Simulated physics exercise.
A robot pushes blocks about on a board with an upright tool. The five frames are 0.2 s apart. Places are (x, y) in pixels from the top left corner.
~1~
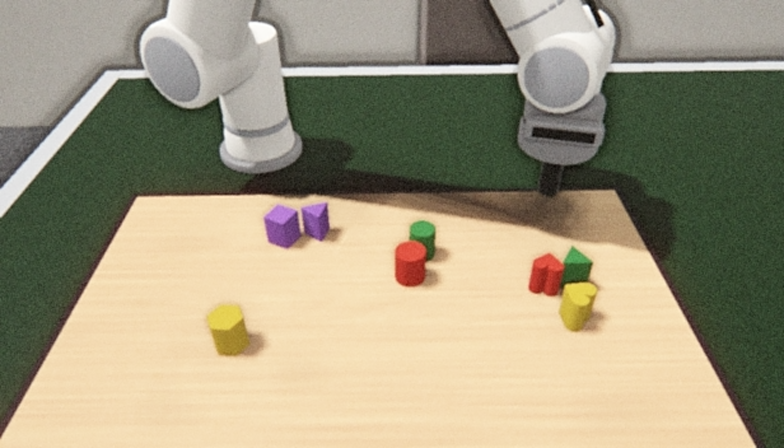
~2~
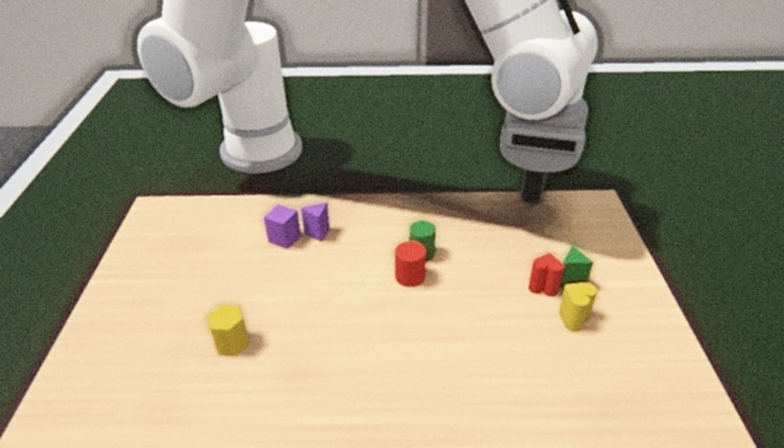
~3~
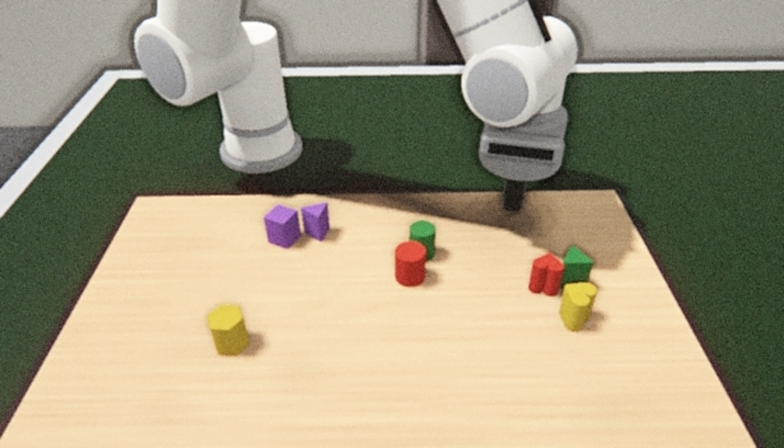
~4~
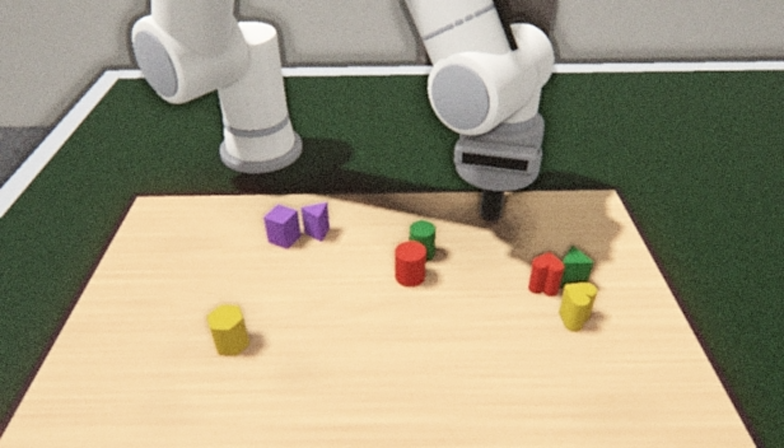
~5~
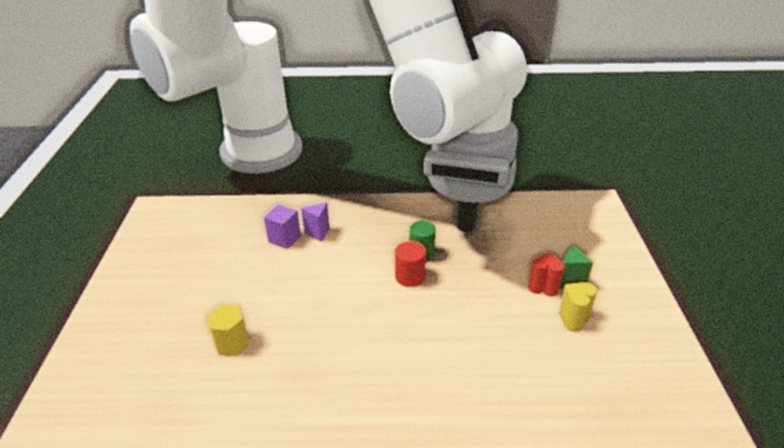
At first, a robot arm holds its dark upright tool over the far right part of a wooden board scattered with purple, green, red and yellow blocks. The tool then moves steadily left and slightly nearer, drawing close to the green round block, while every block stays still.
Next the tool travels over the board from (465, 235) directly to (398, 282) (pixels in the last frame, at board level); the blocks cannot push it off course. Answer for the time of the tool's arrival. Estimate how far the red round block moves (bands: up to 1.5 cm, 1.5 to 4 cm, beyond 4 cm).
Answer: More than 4 cm.
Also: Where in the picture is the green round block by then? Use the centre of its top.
The middle of its upper face should be somewhere near (395, 234).
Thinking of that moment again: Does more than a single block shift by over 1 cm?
Going by the path, yes.
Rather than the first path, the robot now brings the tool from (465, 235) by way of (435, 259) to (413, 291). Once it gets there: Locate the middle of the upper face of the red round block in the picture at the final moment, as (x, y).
Near (385, 267).
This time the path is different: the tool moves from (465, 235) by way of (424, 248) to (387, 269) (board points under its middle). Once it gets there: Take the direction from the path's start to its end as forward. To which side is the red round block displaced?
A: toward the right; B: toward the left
Answer: B.
On the path given first. One third of the way, tool at (444, 242); nothing pushed yet.
Two thirds of the way, tool at (422, 257); red round block at (406, 254); green round block at (399, 233).
At the end, tool at (398, 273); red round block at (384, 272); green round block at (395, 234).
